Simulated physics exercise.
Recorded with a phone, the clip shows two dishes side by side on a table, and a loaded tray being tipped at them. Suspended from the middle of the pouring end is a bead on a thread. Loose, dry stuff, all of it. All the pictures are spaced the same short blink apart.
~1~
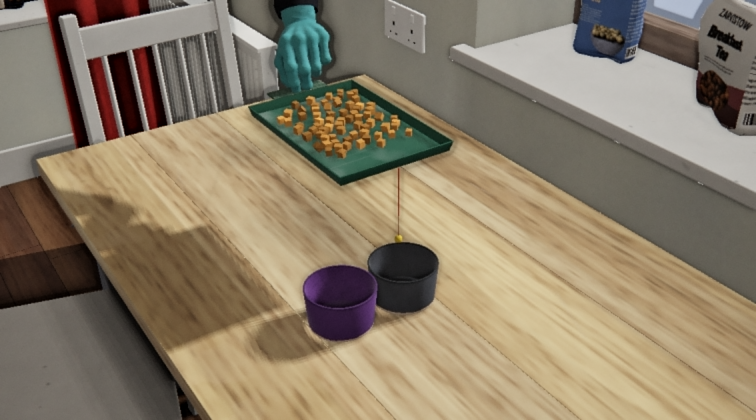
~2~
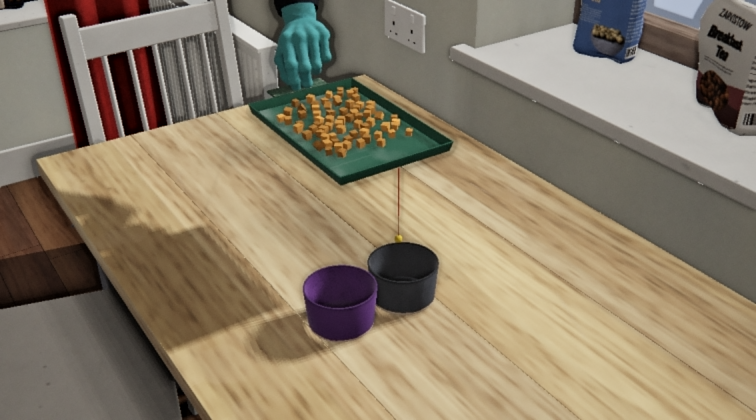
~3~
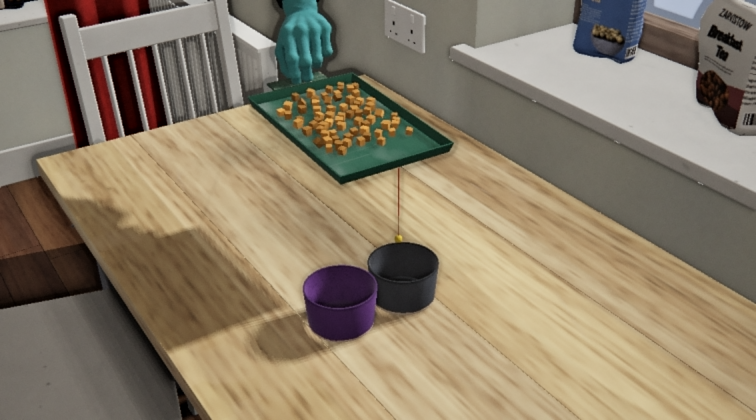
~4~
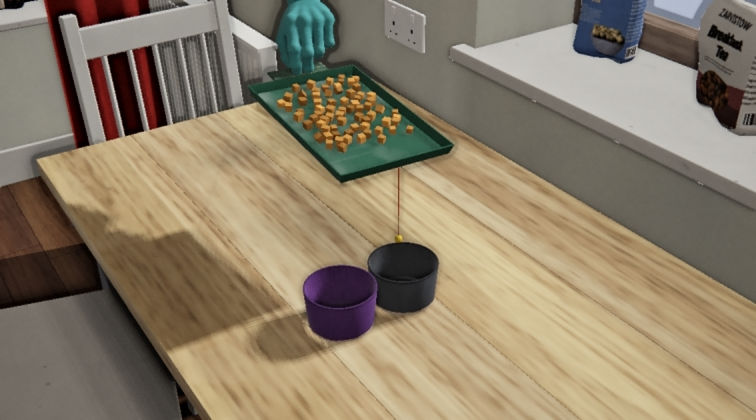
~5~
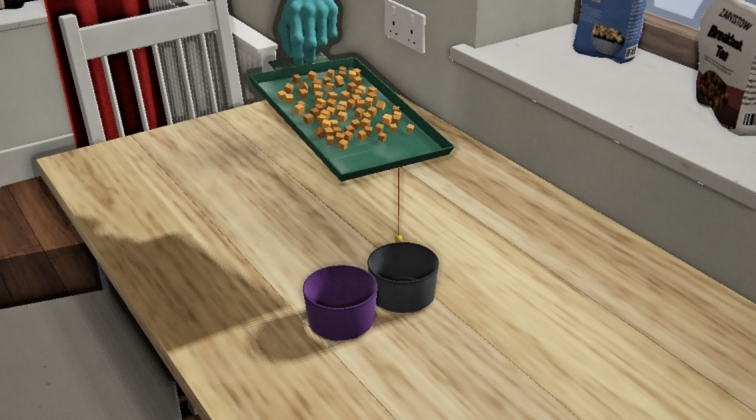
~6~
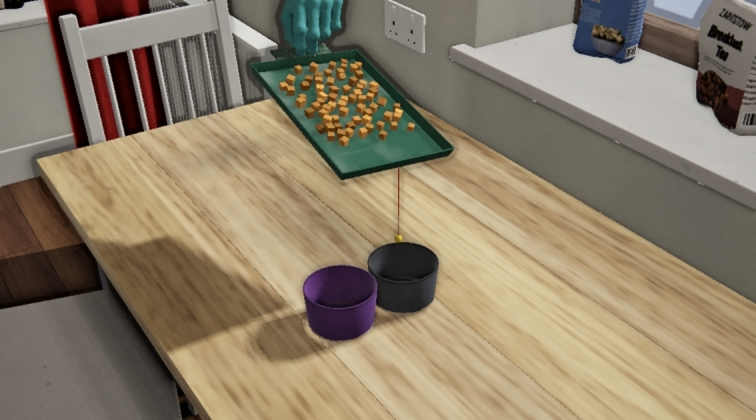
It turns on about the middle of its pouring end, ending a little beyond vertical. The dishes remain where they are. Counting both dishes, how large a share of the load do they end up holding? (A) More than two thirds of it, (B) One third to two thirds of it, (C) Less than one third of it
C.
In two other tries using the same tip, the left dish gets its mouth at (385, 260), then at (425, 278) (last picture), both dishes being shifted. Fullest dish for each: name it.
The one on the right side; the one on the right side.
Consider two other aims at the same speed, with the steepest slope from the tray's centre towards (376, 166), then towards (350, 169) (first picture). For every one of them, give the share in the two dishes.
70 % and 80 %.
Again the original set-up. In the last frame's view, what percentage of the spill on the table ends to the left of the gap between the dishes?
I'd put it at around 0 per cent.
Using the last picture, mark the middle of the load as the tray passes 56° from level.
The middle of the load sits near (427, 139).
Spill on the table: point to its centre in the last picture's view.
Approximate centre, last frame: (479, 283).
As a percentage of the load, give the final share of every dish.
For the left dish 0 %, for the right dish 10 %.
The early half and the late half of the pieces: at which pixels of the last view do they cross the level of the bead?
(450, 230) first, (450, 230) later.
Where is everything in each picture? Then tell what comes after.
In the first frame, corners of the pouring end at (341, 175) and (449, 141), level; middle of the load at (341, 122), croutons; left dish at (360, 320); right dish at (423, 293); bead on its thread at (398, 239).
In the second frame, corners of the pouring end at (341, 175) and (450, 141), level; middle of the load at (341, 121).
In the third frame, corners of the pouring end at (341, 174) and (450, 142), tipped barely, lowest at the right corner; middle of the load at (341, 117).
In the fourth frame, corners of the pouring end at (342, 173) and (450, 144), tipped a little, lowest at the right corner; middle of the load at (342, 111).
In the fifth frame, corners of the pouring end at (343, 172) and (451, 145), tipped a little, lowest at the right corner; middle of the load at (343, 106).
In the sixth frame, corners of the pouring end at (344, 171) and (451, 147), tipped clearly, lowest at the right corner; middle of the load at (344, 101); left dish at (360, 320); right dish at (423, 293).
Soon, tray tipped steeply; nearly all on the tray; a small part in the air.
A while on, tray tipped right over; about two thirds on the tray; a stray few in the right dish; about a quarter outside both; a stray few in the air.
Towards the end, tray tipped past a quarter turn; a small part in the right dish; most outside both.
Finally, tray tipped past a quarter turn; none in the left dish; a small part in the right dish; most outside both.
